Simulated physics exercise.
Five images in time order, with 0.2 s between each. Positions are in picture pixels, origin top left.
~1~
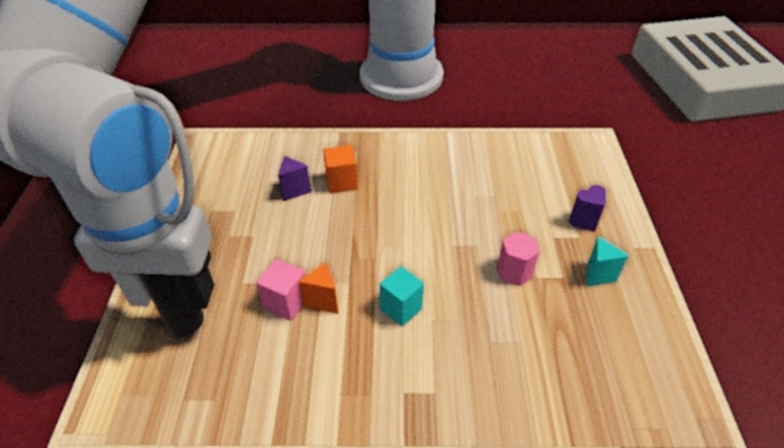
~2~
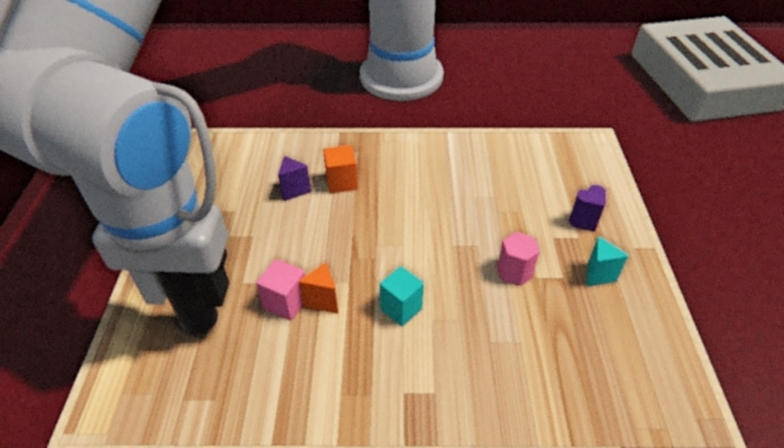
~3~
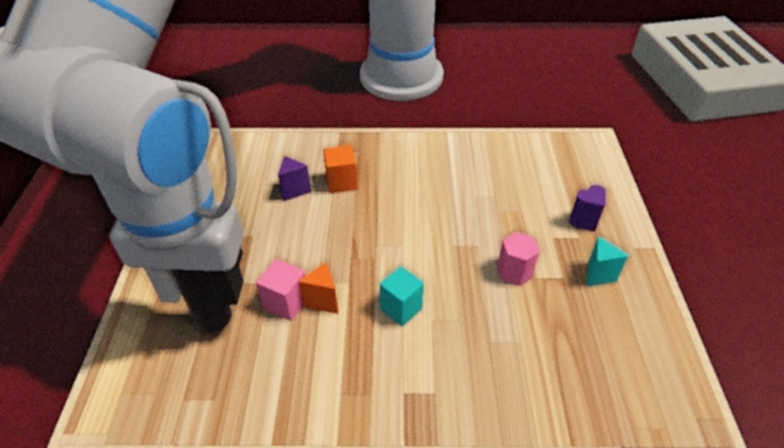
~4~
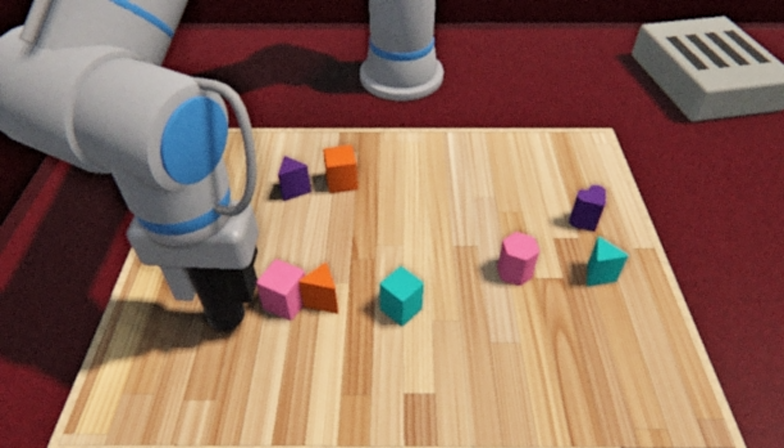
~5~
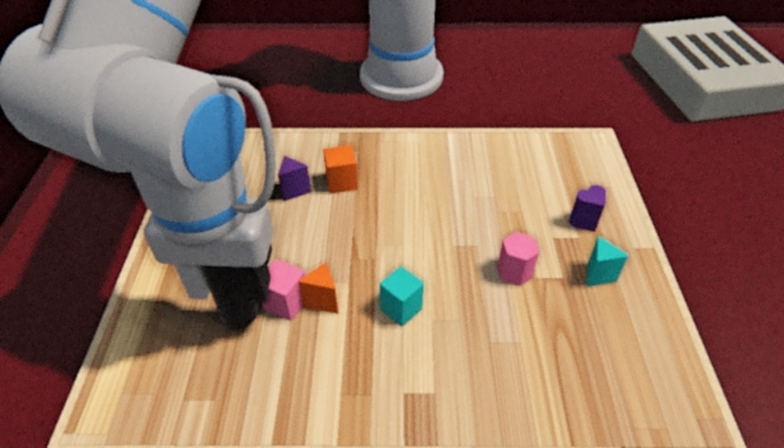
We see a grey and blue robot arm above a wooden board scattered with small colored blocks; its black tip slides a short way right toward the pink cube beside an orange triangular piece, while the blocks stay still.
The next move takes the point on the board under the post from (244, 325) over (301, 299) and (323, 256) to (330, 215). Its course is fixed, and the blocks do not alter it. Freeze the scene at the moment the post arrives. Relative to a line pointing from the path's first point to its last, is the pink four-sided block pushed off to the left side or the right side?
Shifted right.
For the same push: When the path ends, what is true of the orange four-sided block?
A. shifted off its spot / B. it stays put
B: It stays put.
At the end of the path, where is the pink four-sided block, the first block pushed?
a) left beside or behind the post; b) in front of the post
a
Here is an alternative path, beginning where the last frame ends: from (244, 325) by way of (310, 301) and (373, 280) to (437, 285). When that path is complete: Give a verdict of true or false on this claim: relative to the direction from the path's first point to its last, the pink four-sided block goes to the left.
Answer: True.
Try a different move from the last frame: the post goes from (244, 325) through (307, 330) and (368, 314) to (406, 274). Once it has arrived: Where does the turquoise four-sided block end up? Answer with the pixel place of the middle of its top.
Close to (427, 272).
What follows on the original path. One third of the way, post (299, 289); pink four-sided block (324, 253), turned 20° clockwise; orange triangular piece (333, 277).
Two thirds of the way, post (321, 245); pink four-sided block (353, 227), turned 65° clockwise; orange triangular piece (333, 277).
At the end, post (329, 205); pink four-sided block (354, 227), turned 65° clockwise; orange triangular piece (333, 277); orange four-sided block not moved.
